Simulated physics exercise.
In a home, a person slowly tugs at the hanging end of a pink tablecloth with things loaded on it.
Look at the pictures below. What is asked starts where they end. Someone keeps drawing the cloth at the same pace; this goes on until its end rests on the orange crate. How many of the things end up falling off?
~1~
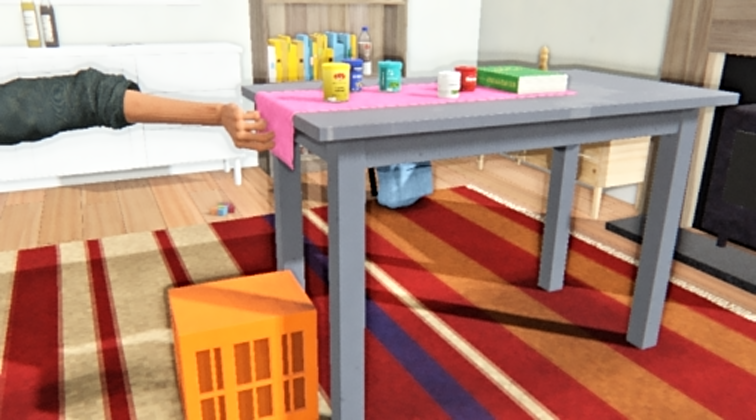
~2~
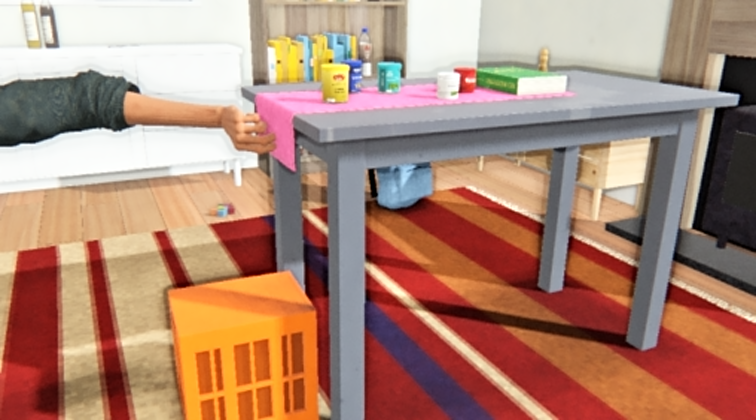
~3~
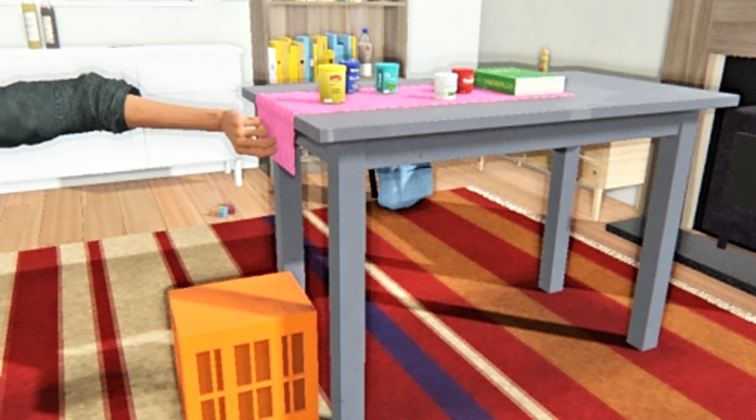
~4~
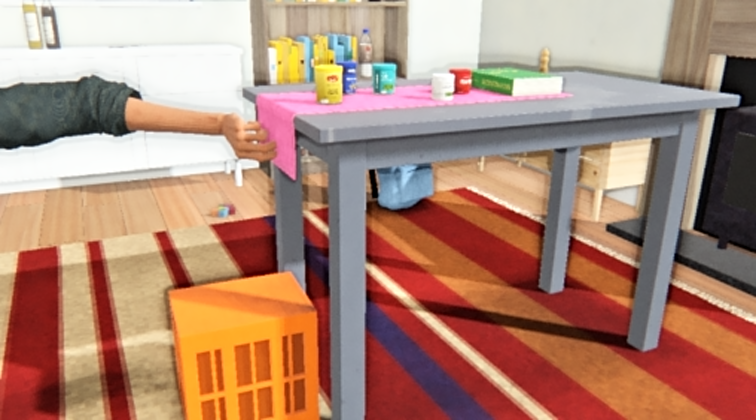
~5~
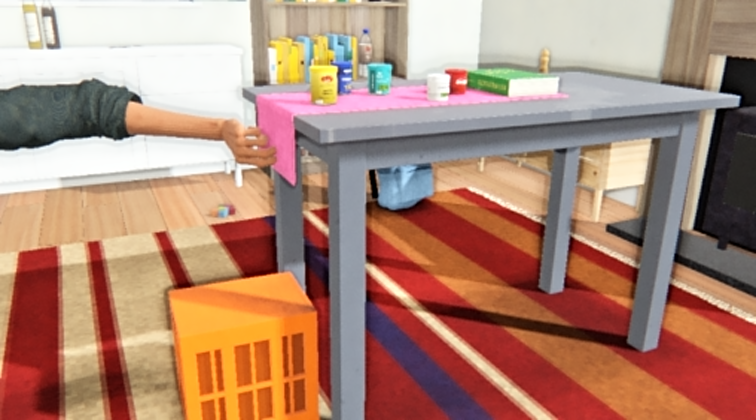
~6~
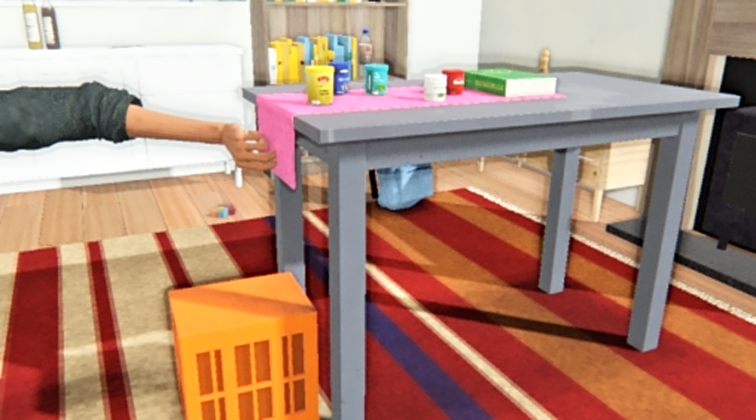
Lost over the edge: Three.
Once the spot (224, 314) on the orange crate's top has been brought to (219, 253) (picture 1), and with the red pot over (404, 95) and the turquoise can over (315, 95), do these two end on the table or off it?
The red pot remains up, the turquoise can is carried off.
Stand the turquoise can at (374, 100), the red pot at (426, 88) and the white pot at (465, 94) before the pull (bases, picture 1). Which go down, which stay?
Here's what happens: The turquoise can leaves its perch, the red pot remains aboard, the white pot remains aboard.
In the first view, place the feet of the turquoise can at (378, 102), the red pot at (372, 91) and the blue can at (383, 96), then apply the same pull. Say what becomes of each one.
Note - turquoise can lost, red pot lost, blue can lost.
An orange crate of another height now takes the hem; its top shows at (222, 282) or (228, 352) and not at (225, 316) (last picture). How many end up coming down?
Count: 2, then 4.
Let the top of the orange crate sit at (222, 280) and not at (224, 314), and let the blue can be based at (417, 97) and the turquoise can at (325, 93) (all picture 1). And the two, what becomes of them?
Observed: Blue can remains seated; turquoise can departs.
A little later, hem near (276, 214); all still up.
Next, hem near (276, 267); yellow can and blue can gone.
Later still, hem on the crate; yellow can, blue can and turquoise can gone.
When it is over, hem on the crate; yellow can, blue can and turquoise can gone. It carries off three.
